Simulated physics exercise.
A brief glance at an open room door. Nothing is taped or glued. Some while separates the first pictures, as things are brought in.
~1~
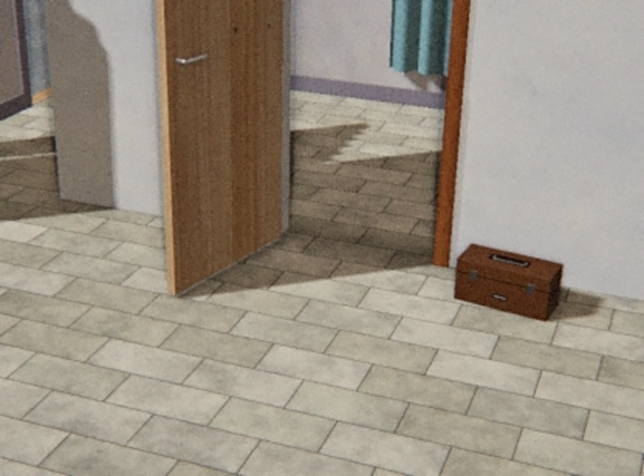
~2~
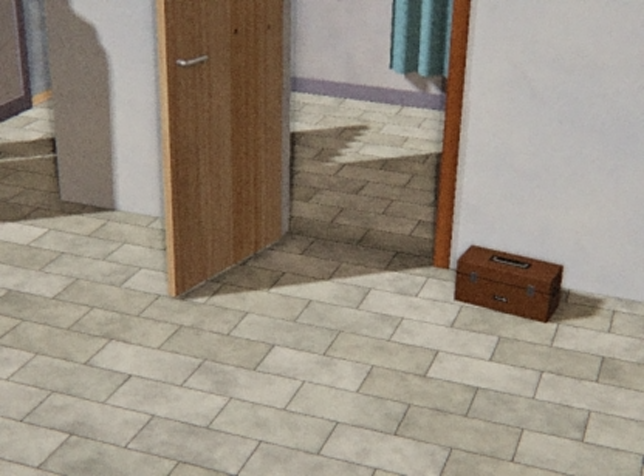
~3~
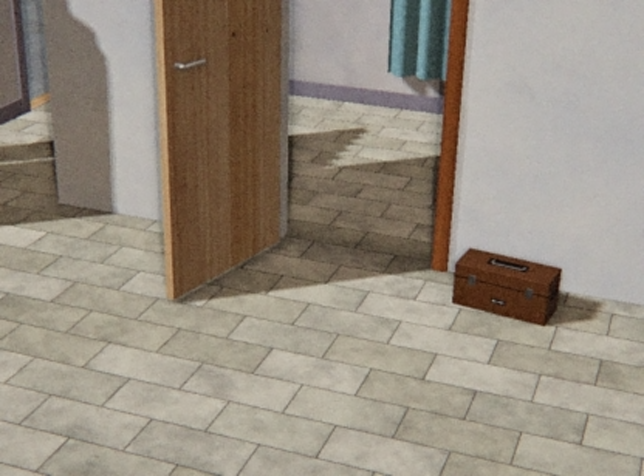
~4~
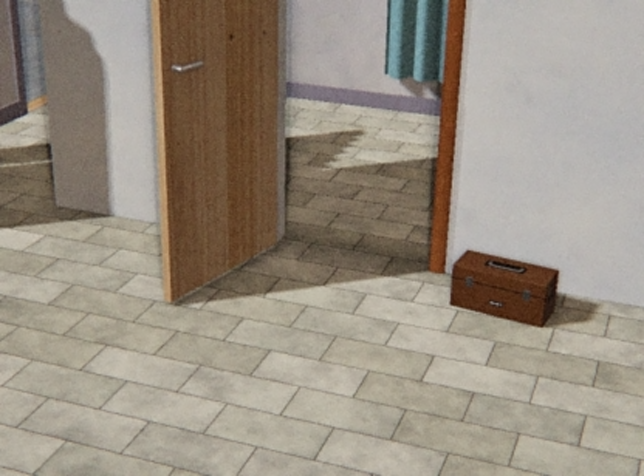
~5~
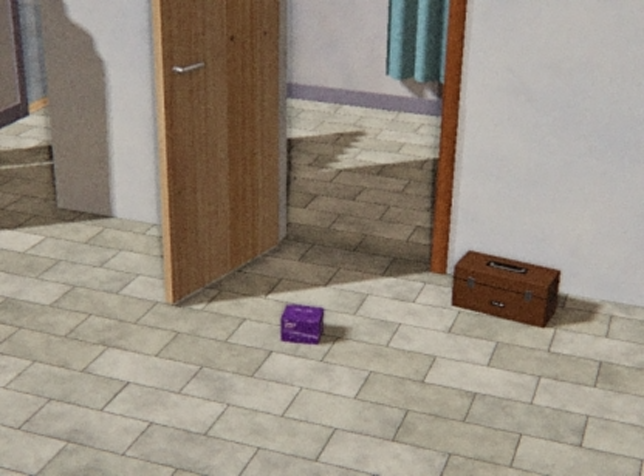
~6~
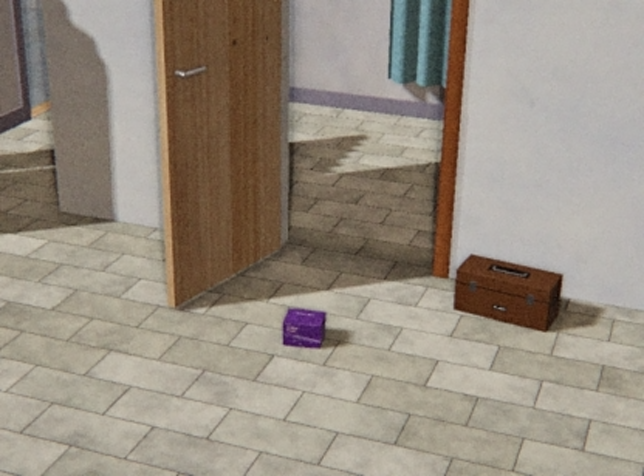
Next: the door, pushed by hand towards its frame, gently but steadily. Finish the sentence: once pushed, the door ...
... meets the frame.
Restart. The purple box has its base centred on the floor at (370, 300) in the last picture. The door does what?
Next, the door gets stuck partway.
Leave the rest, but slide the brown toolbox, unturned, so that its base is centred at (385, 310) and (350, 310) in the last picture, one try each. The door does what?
First it cannot finish its swing, then it cannot finish its swing.
Then, 0.70 s past the last view, door at 70°.
Then, 1.10 s past the last view, door at 35°.
Finally, door at 0°; both still in place. Final places as the last picture's camera would see them, purple box near (304, 328).
